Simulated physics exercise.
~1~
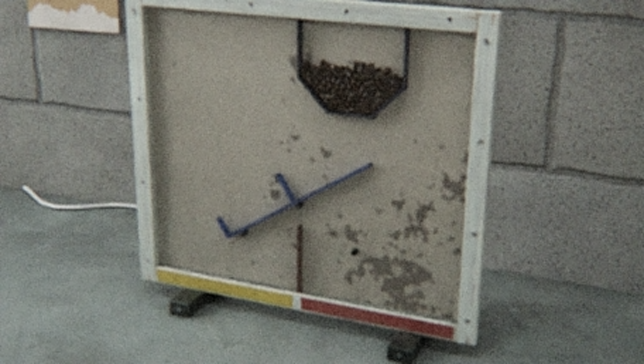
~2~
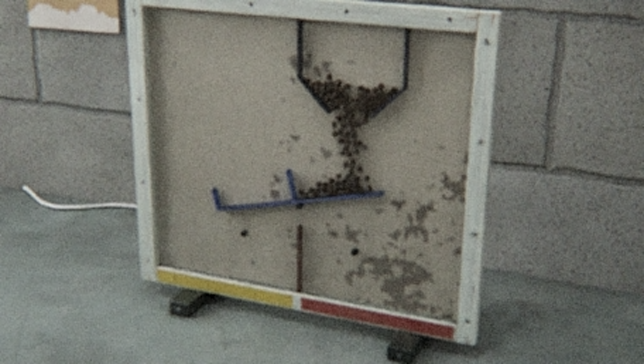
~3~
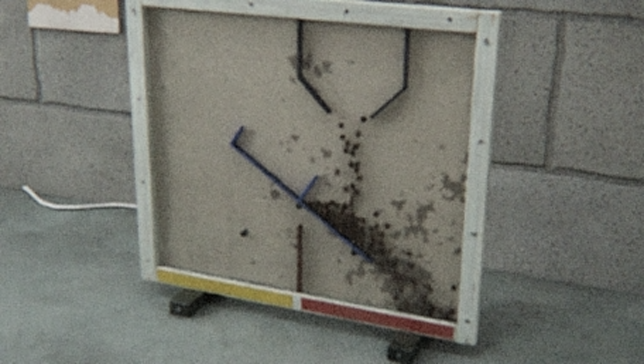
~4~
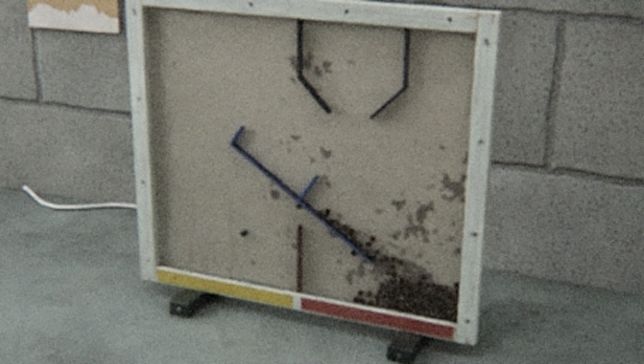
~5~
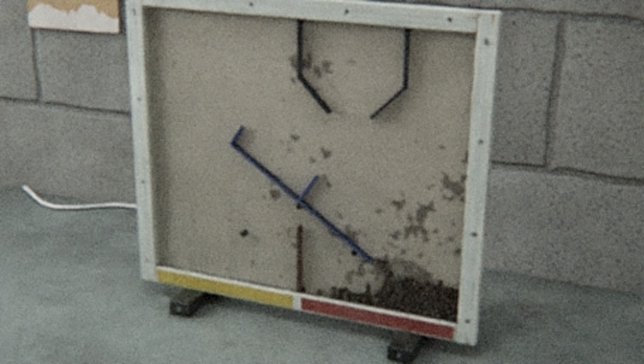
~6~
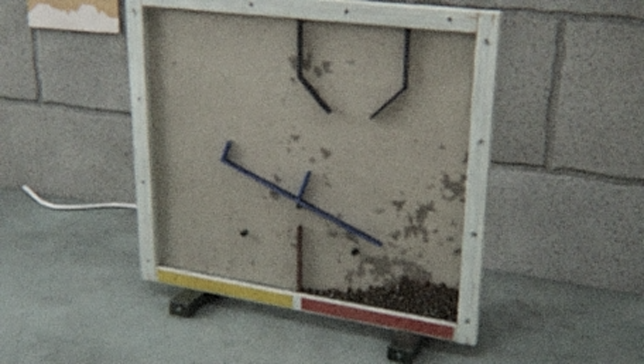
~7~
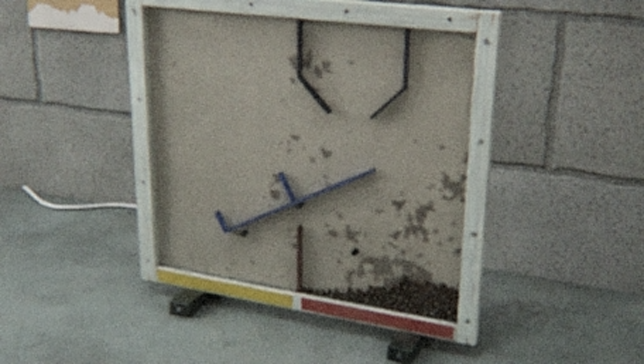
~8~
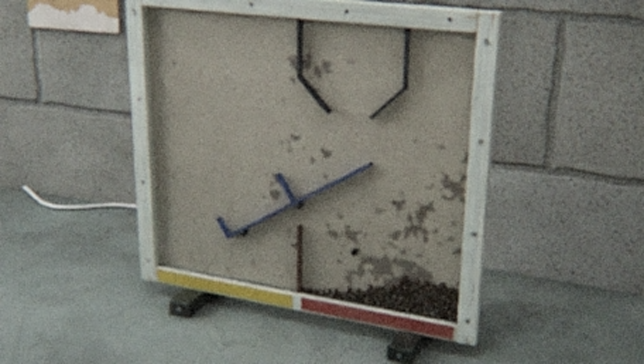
At first, dark beads sit in a hopper inside a pale upright frame, above a blue seesaw tray whose left end is down. The beads pour through the opening onto the right side of the tray, and its right end sinks. The tray tips steeply to the right, and the beads slide down it into the area above the red strip. Once the hopper and tray are clear, the tray swings back until its left end is down again. It ends at rest and empty, with the beads heaped in the red bin and none in the yellow one.
